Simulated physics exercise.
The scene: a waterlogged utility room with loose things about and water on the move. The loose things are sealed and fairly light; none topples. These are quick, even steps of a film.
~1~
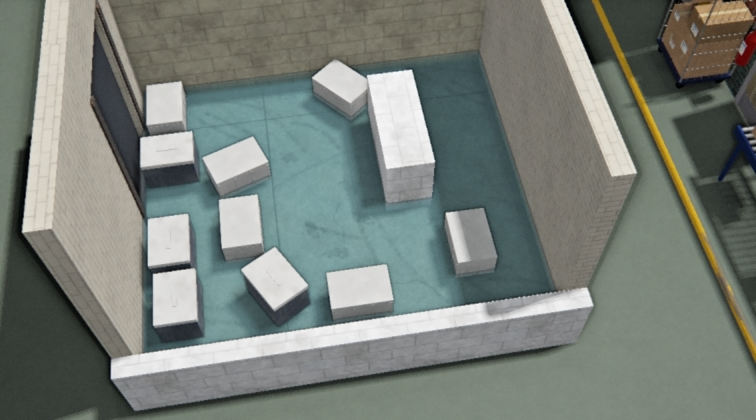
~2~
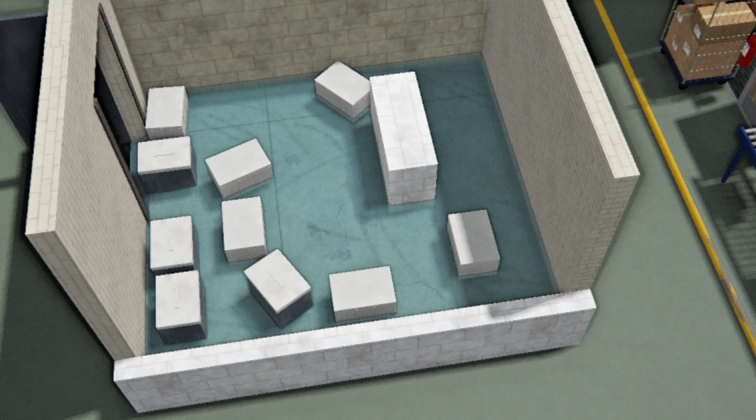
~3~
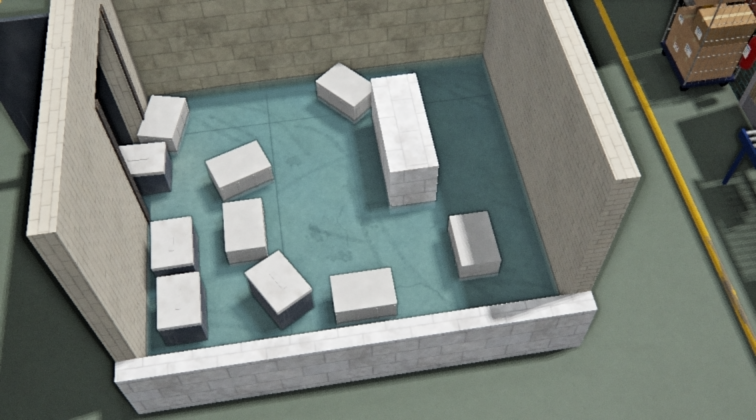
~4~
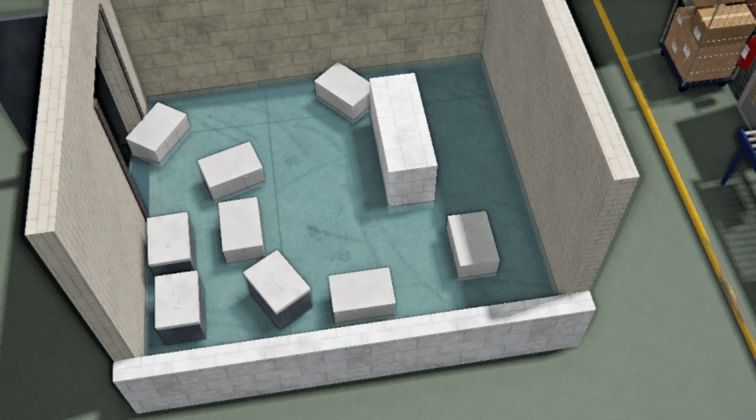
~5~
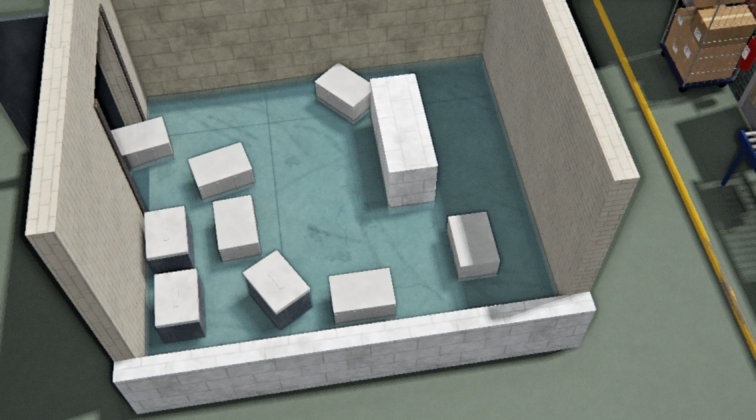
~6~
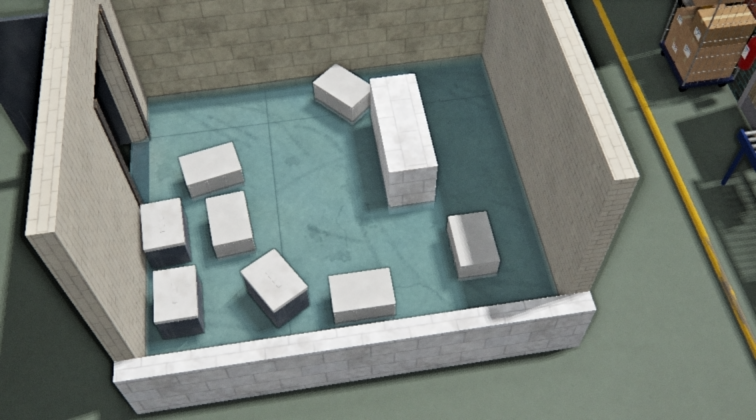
Pale blocks floating in a flooded, walled room drift left toward a dark opening in the left wall, the two nearest passing out of view through it one after another, while others shift slightly and those farther right barely move.
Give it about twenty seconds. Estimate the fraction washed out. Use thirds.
It is two thirds or more.
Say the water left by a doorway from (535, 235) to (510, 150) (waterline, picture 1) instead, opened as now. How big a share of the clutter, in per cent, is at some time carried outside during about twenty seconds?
About 30 per cent.
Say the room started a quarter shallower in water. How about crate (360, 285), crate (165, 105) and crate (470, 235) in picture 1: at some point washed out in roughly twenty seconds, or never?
In that order: Still in, washed out, left behind.
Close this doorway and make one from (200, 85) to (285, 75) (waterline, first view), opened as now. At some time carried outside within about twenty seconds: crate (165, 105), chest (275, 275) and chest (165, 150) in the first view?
As listed: Out, no, washed out.
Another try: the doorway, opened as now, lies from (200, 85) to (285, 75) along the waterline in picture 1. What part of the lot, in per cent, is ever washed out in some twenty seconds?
Roughly 60 per cent.
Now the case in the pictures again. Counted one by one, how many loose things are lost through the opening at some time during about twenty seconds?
The number is 8.
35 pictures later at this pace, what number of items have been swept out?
I count 8.
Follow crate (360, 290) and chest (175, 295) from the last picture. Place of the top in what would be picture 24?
Around (290, 280) and (157, 208).
A moment on, 3 of 10 are out; 7 afloat.
Next, 5 of 10 are out; 5 afloat.
Later, 8 of 10 are out; 2 afloat.
In the end, 8 of 10 are out; 0 afloat.
